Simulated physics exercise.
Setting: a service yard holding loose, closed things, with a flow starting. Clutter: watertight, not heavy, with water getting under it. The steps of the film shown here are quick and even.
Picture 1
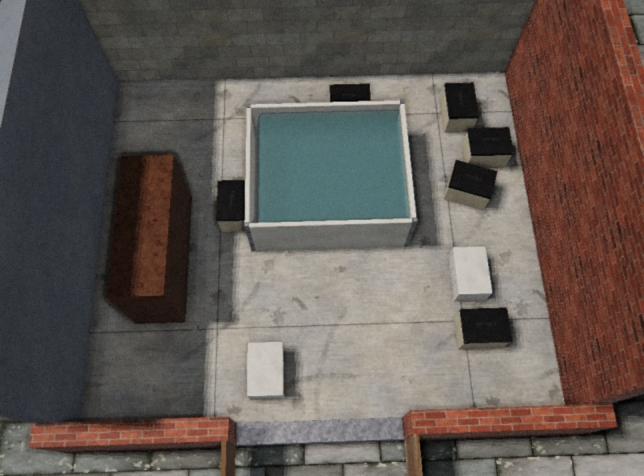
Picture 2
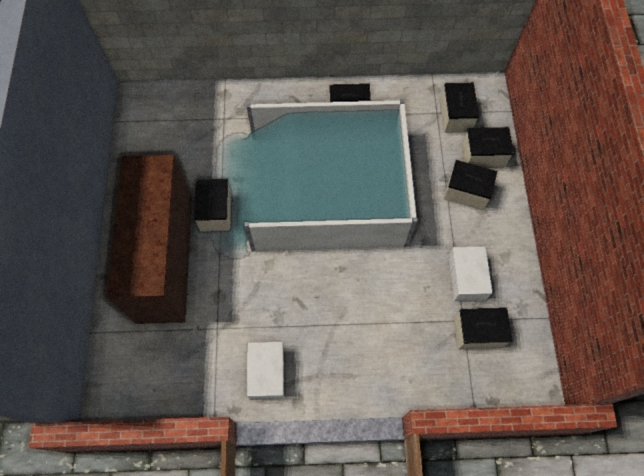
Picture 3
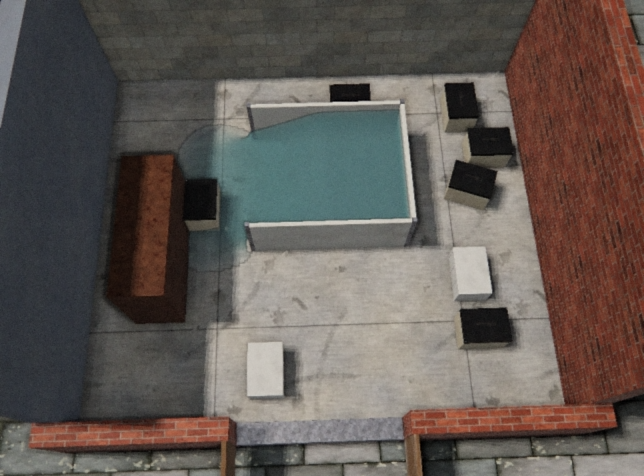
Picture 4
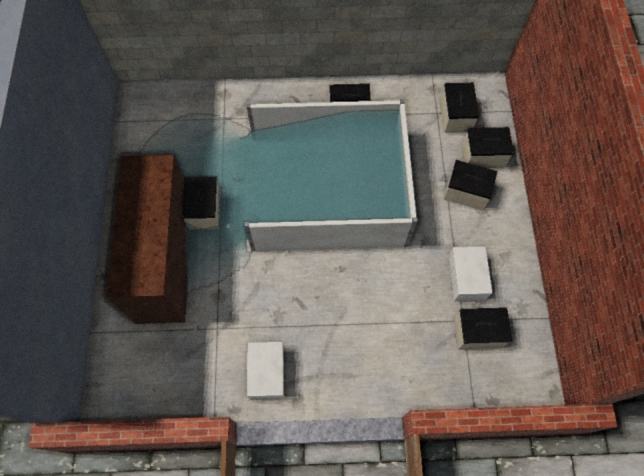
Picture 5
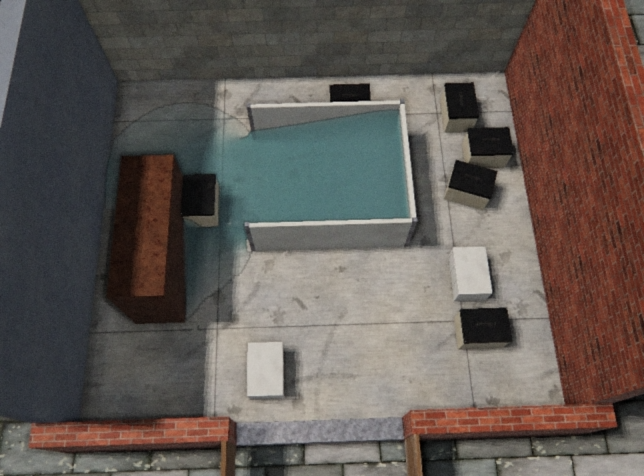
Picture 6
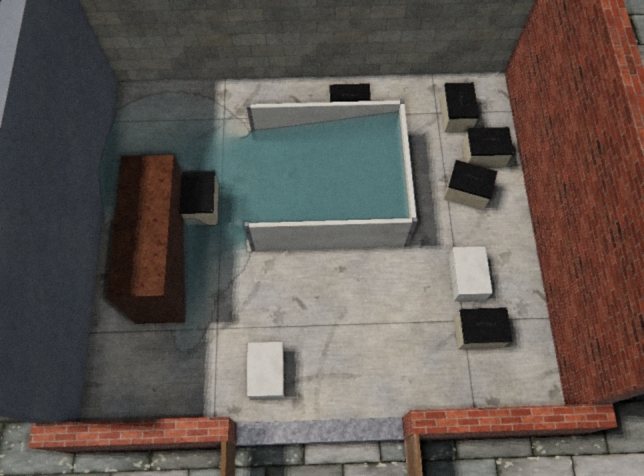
Water pours from the pool's open left side and pushes a dark-topped box left.
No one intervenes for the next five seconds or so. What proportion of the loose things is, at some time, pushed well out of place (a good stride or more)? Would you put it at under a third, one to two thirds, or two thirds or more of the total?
I would put it at one to two thirds of the total.
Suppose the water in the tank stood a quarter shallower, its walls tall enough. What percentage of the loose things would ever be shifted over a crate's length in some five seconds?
Around 50 in a hundred.
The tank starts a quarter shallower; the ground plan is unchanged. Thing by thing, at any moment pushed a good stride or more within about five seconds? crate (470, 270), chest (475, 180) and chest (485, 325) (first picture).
First: Falls short; second: Falls short; third: Falls short.
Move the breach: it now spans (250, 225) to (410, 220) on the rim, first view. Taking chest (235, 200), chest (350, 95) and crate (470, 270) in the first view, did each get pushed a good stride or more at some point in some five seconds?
Taking them in order, less than that, less than that, less than that.
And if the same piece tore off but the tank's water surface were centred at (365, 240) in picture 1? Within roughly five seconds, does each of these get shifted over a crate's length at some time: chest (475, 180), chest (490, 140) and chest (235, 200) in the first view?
Item one not displaced far, item two not displaced far, item three travelled far enough.
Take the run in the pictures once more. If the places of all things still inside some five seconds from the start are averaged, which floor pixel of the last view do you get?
The mean position lies close to (432, 240).
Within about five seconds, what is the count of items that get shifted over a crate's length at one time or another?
Count: 5.
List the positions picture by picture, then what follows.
The first frame shows a chest at (233, 199) rests on the ground; a chest at (491, 140), on the bottom; 0 of 8 have shifted.
The second frame shows a chest at (211, 198), on the bottom, close to its start; a chest at (491, 140), on the bottom; 1 of 8 have shifted.
The third frame shows a chest at (200, 199) rests on the ground, a stride from its start; a chest at (491, 140), on the bottom; 1 of 8 have shifted.
The fourth frame shows a chest at (199, 197), afloat, a stride from its start; a chest at (491, 140), on the bottom; 1 of 8 have shifted.
The fifth frame shows a chest at (198, 194) floats, a stride from its start; a chest at (491, 140) rests on the ground; 1 of 8 have shifted.
The sixth frame shows a chest at (197, 191) floats, a stride from its start; a chest at (491, 140), on the bottom; 1 of 8 have shifted.
A moment on, 0 of 8 are well off their spots; 1 afloat.
Next, 0 of 8 are well off their spots; 1 afloat.
Later, 4 of 8 are well off their spots; 3 afloat.
In the end, 5 of 8 are well off their spots, and 5 have been at some point; 3 afloat.
